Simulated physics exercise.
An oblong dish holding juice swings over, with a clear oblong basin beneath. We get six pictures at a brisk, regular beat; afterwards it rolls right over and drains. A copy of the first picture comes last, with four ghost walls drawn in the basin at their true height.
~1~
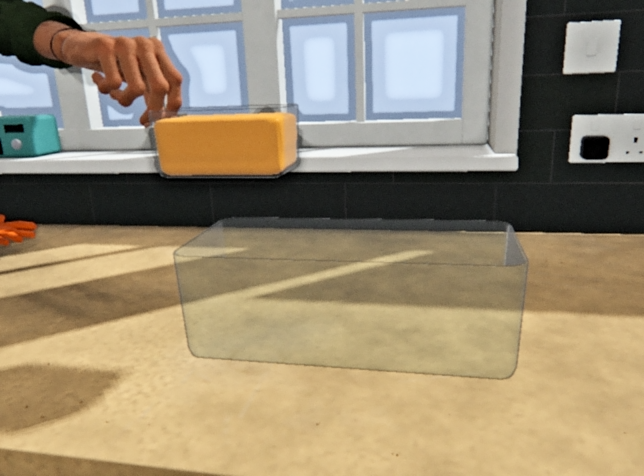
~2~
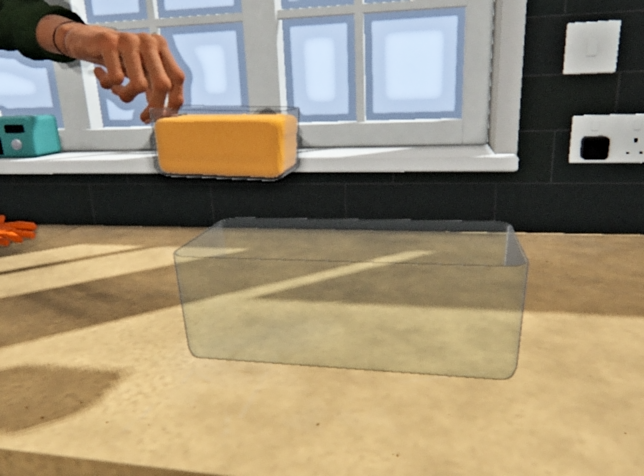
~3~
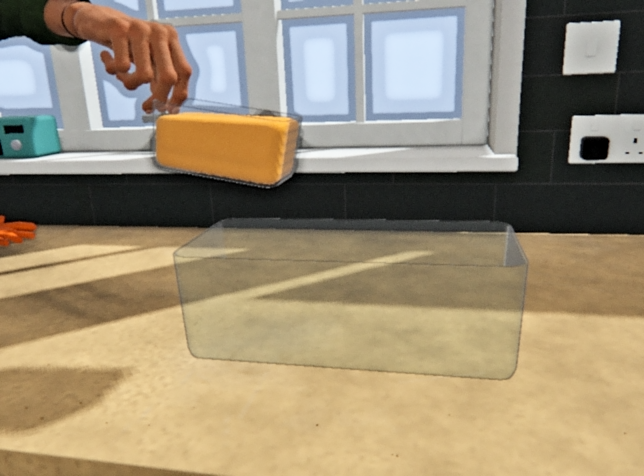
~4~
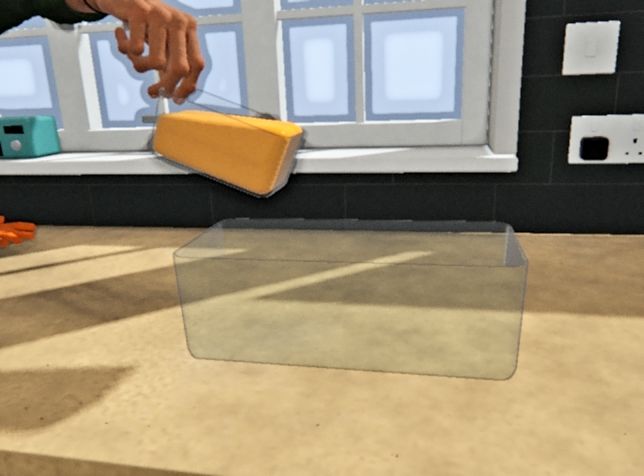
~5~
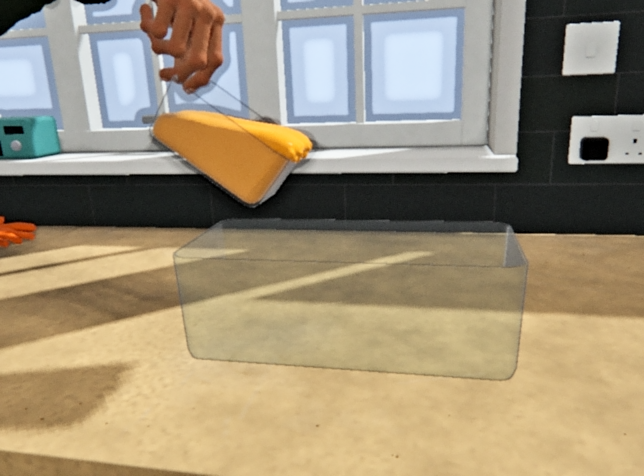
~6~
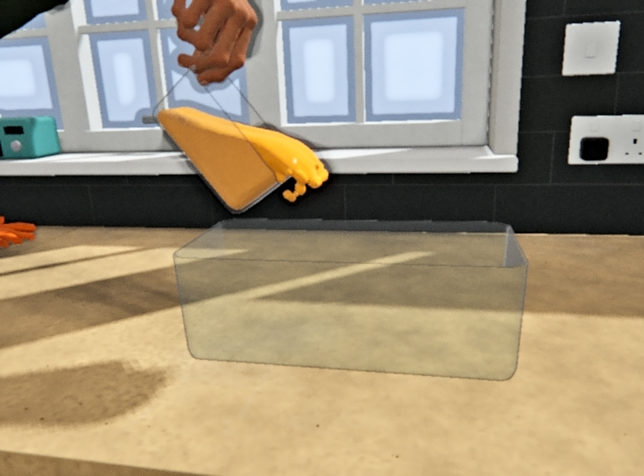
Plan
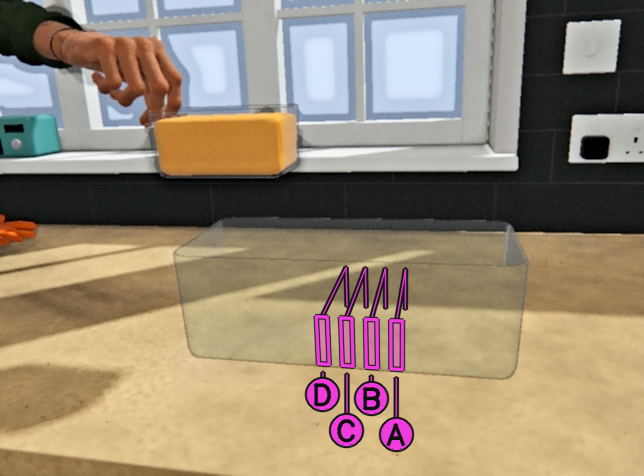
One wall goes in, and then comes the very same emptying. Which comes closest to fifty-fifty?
Go for D.
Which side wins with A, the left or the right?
The left one.
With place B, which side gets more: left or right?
More ends on the left.
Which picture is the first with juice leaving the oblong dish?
Picture 4.
On the marked copy, A at (396, 378); B at (371, 376); C at (346, 374); D at (322, 372).
Choosing A, about 88 % ends left of the wall and 6 % right of it; 6 % is lost outside.
Choosing B, about 91 % ends left of the wall and 6 % right of it; 3 % is lost outside.
Choosing C, about 80 % ends left of the wall and 14 % right of it; 6 % is lost outside.
Choosing D, about 48 % ends left of the wall and 51 % right of it.
